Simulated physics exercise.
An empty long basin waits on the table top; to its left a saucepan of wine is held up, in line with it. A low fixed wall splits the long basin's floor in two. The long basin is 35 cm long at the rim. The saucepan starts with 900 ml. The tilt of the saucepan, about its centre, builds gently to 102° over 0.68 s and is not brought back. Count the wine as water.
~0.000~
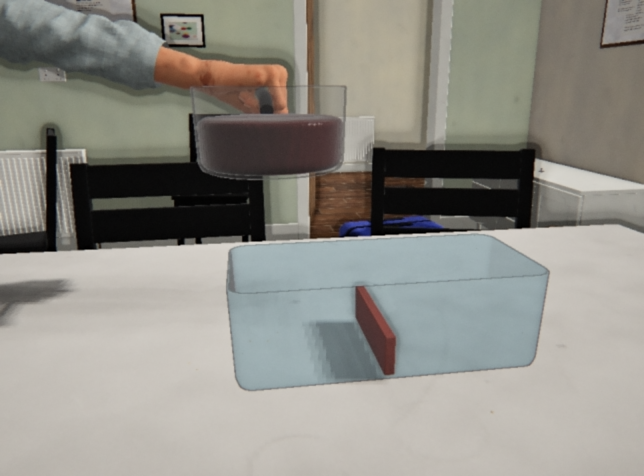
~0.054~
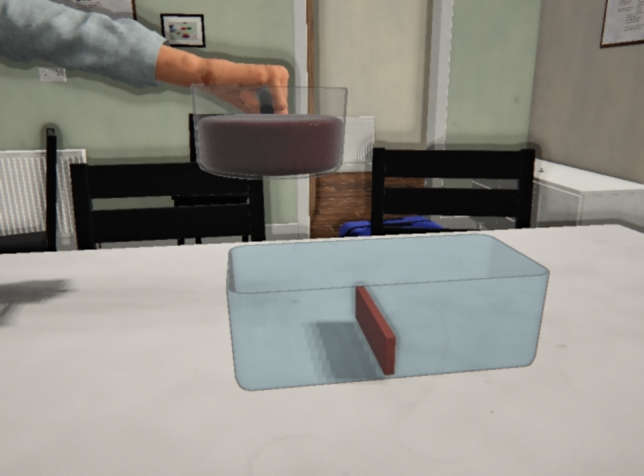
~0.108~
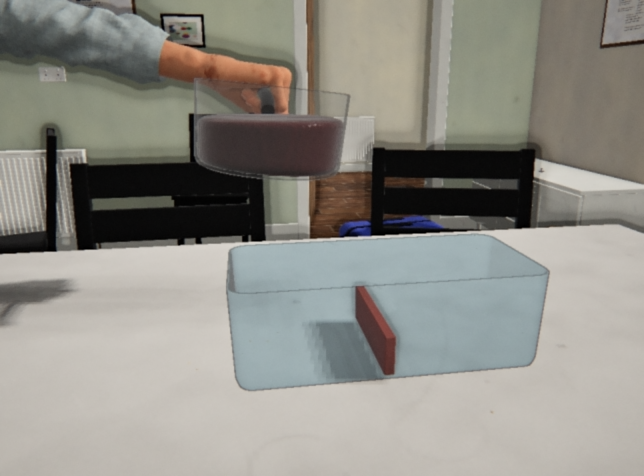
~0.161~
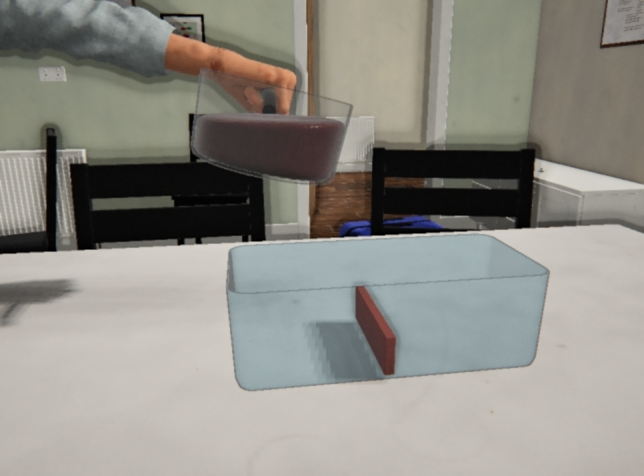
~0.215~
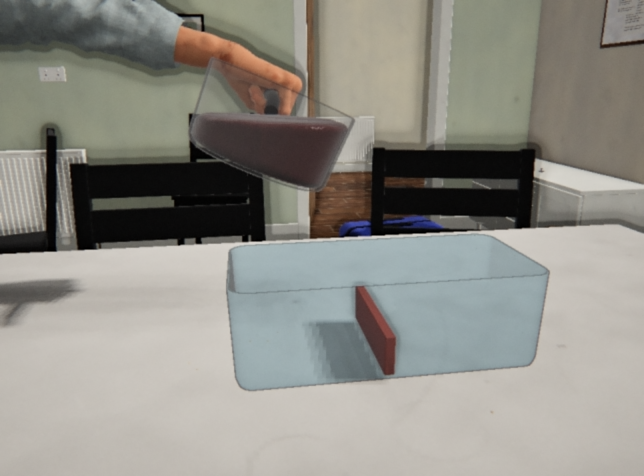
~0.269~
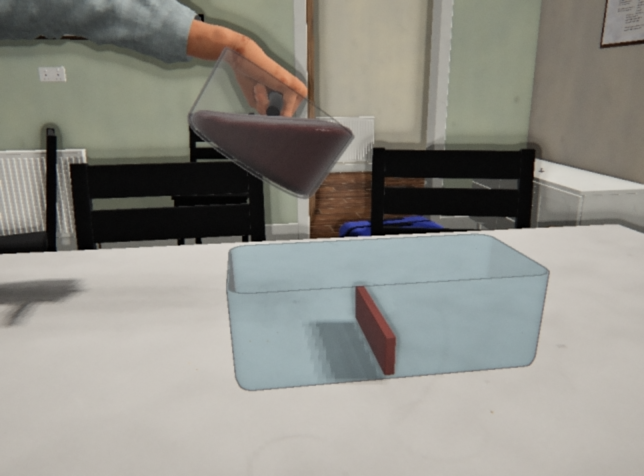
A hand tilts a clear container of dark liquid rightward above an empty divided basin.
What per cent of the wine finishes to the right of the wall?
About 59 per cent.
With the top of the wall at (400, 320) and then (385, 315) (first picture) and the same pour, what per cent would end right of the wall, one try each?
In turn about 30 and 45 per cent.
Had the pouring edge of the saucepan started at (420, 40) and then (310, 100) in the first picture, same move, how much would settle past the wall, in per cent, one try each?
First 85, then 20 per cent.
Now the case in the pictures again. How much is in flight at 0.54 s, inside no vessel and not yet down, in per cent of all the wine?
About 44 per cent.
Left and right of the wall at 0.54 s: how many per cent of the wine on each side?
Some 1 per cent left and 20 right.
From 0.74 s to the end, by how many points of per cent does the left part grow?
About 18 per cent.
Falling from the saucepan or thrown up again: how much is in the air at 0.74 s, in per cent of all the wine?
About 9 per cent.
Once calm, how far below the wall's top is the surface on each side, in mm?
Left about 32 mm, right about 26 mm.
After 0.54 s the tilt is 92° and 35 per cent is still to pour, 1 is left of the wall and 20 right of it.
After 0.74 s the tilt is 102° and 10 per cent is still to pour, 21 is left of the wall and 60 right of it.
After 0.95 s the tilt is 102° and 2 per cent is still to pour, 36 is left of the wall and 59 right of it.
After 1.18 s the tilt is 102° and 0 per cent is still to pour, 39 is left of the wall and 59 right of it.
In the end 40 per cent lies left of the wall, 59 right of it and 1 outside.
